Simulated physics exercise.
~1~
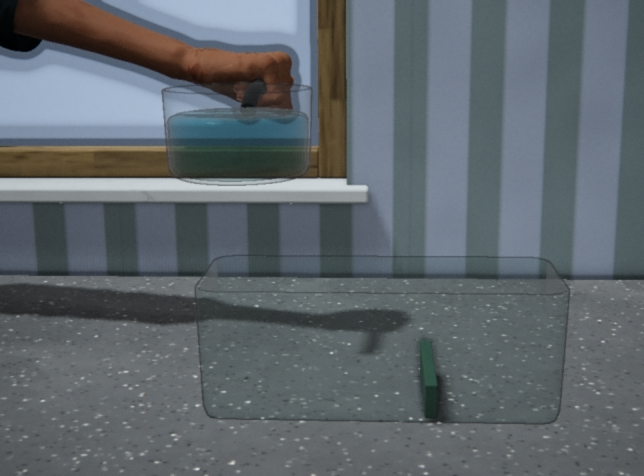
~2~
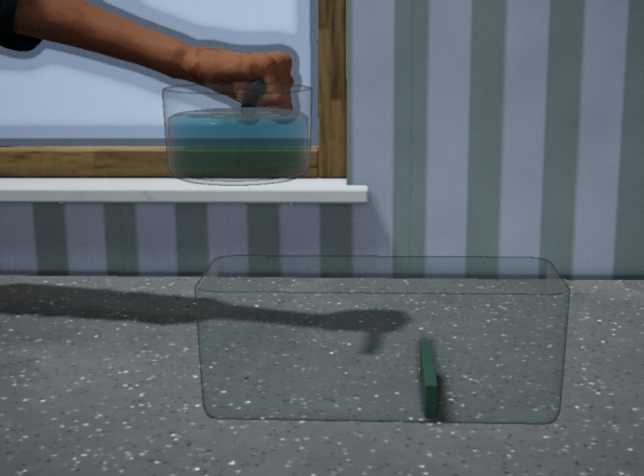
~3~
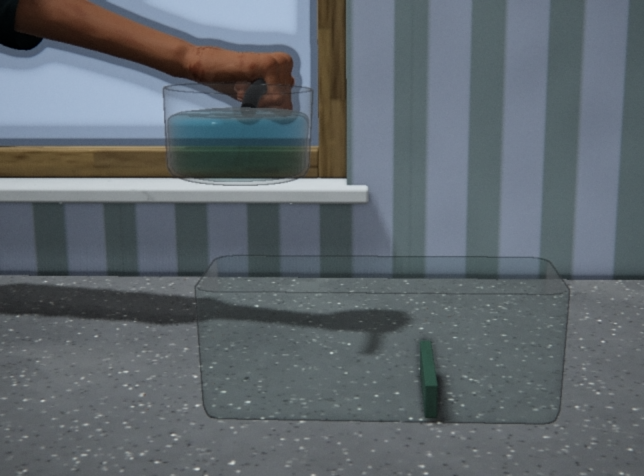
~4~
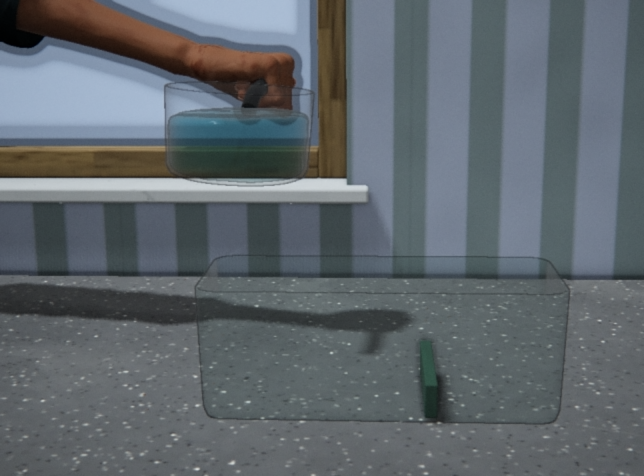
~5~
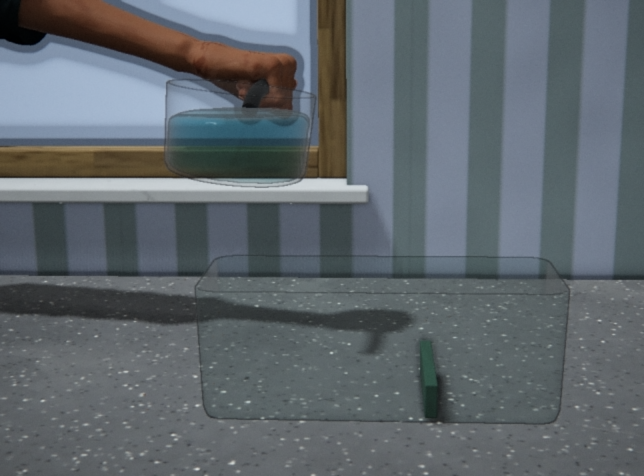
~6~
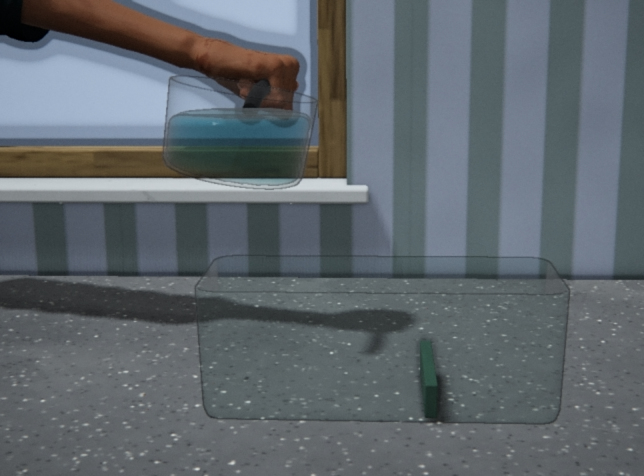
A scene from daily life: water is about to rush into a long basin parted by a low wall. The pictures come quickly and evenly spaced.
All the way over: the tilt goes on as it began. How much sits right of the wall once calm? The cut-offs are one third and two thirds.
Lower than a third.
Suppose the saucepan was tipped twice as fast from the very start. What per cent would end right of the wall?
Something like 15 in a hundred.
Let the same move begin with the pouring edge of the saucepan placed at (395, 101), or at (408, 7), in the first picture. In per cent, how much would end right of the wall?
Close to 70 in a hundred, then close to 70 in a hundred.
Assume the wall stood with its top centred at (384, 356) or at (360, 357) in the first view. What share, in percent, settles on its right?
Respectively 50 and 70 per cent, approximately.
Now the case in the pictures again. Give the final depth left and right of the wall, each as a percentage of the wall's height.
About 80 left, about 10 right.
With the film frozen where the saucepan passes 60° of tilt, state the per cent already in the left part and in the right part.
The left part holds 5 percent and the right part 0 percent.
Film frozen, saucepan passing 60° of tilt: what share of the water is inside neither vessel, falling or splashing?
It comes to 20 per cent or so.
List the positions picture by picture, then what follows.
In the first frame, it leans 0°; its right rim is at (310, 91); the water meets the walls at (171, 115) and (309, 115); the long basin's rim runs from (206, 274) to (559, 277); the wall's top is at (428, 363).
In the second frame, it leans 0°; its right rim is at (311, 91); the water meets the walls at (170, 116) and (308, 115).
In the third frame, it leans 2°; its right rim is at (312, 93); the water meets the walls at (171, 115) and (309, 116).
In the fourth frame, it leans 4°; its right rim is at (313, 95); the water meets the walls at (171, 115) and (309, 116).
In the fifth frame, it leans 6°; its right rim is at (314, 99); the water meets the walls at (172, 115) and (310, 116).
In the sixth frame, it leans 10°; its right rim is at (316, 104); the water meets the walls at (172, 115) and (310, 116).
A moment on, the saucepan is tipped part way and 75 per cent is still to pour, 5 is left of the wall and 0 right of it.
Next, the saucepan is tipped on its side and 18 per cent is still to pour, 67 is left of the wall and 2 right of it.
Then the saucepan is tipped right over and 1 per cent is still to pour, 91 is left of the wall and 6 right of it.
Later the saucepan is tipped right over and 0 per cent is still to pour, 93 is left of the wall and 6 right of it.
Finally, 93 per cent lies left of the wall, 6 right of it and 1 outside.
